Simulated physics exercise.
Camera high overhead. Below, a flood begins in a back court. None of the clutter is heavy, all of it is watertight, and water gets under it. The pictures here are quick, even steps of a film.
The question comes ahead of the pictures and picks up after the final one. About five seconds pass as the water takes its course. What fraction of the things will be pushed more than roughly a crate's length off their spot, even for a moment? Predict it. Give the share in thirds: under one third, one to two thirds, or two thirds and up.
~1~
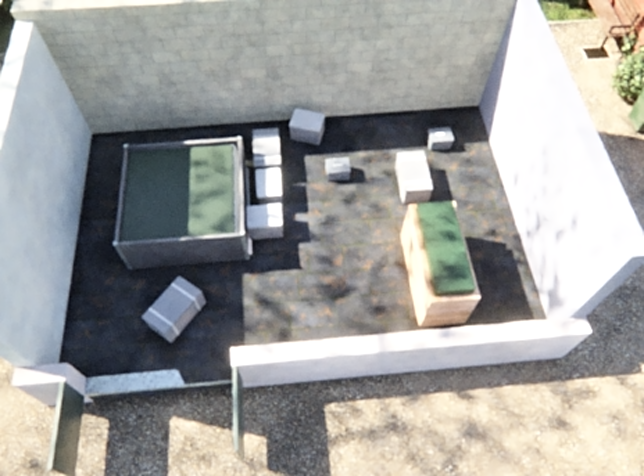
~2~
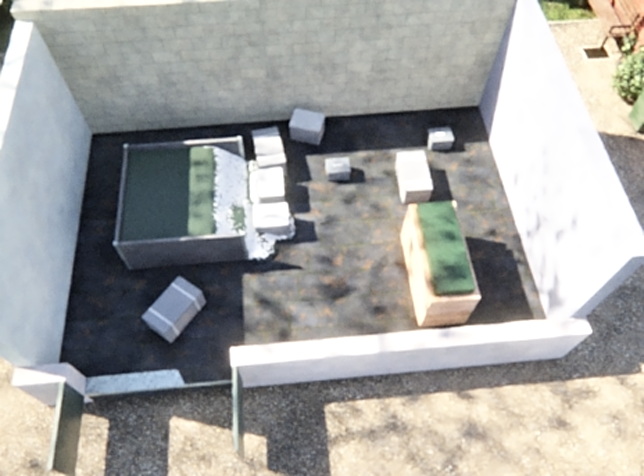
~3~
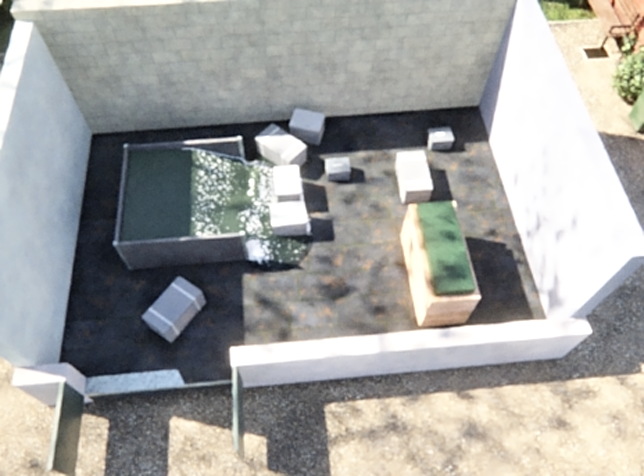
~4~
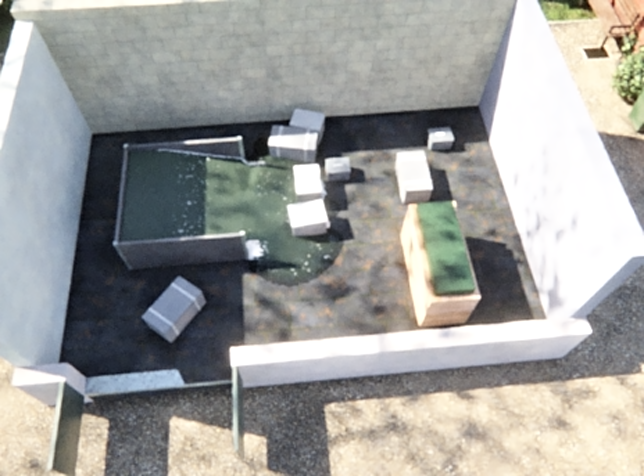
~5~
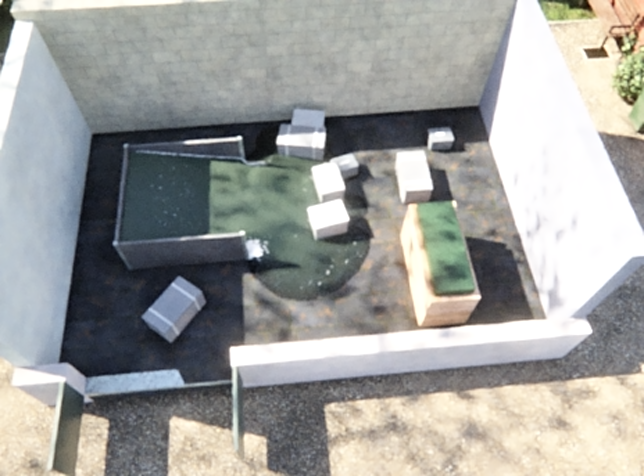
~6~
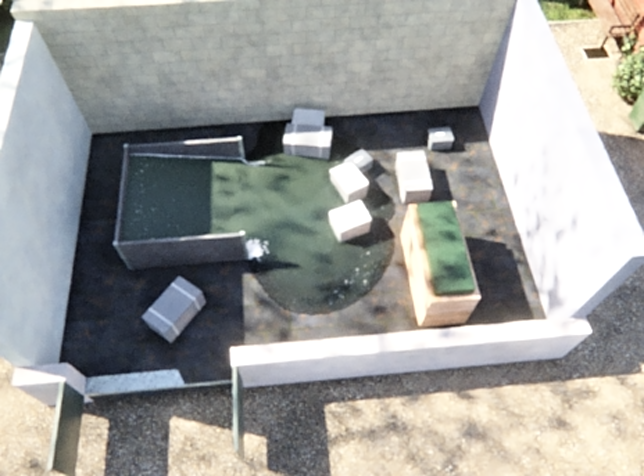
Two thirds and up.
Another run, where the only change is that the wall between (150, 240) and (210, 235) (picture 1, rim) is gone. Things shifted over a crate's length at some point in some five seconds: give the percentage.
Roughly 10 %.
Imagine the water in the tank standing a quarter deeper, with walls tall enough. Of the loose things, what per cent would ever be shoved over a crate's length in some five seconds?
Roughly 100 in a hundred.
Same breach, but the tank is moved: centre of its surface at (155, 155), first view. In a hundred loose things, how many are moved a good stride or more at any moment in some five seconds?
About 90 per cent.
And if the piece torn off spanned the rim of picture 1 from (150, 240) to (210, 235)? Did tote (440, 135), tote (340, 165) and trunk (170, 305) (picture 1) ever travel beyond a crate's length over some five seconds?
In turn: Stayed short, stayed short, cleared that distance.
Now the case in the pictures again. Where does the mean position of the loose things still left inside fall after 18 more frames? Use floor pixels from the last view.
Roughly (426, 175).
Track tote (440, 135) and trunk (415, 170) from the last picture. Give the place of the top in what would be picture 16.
I'd say around (474, 105) for the first and around (491, 144) for the second.
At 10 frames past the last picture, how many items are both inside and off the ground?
The count comes to 5.
A moment on, 4 of 8 are well off their spots; 1 afloat.
Next, 7 of 8 are well off their spots; 5 afloat.
Later, 7 of 8 are well off their spots; 7 afloat.
In the end, 7 of 8 are well off their spots, and 8 have been at some point; 7 afloat.
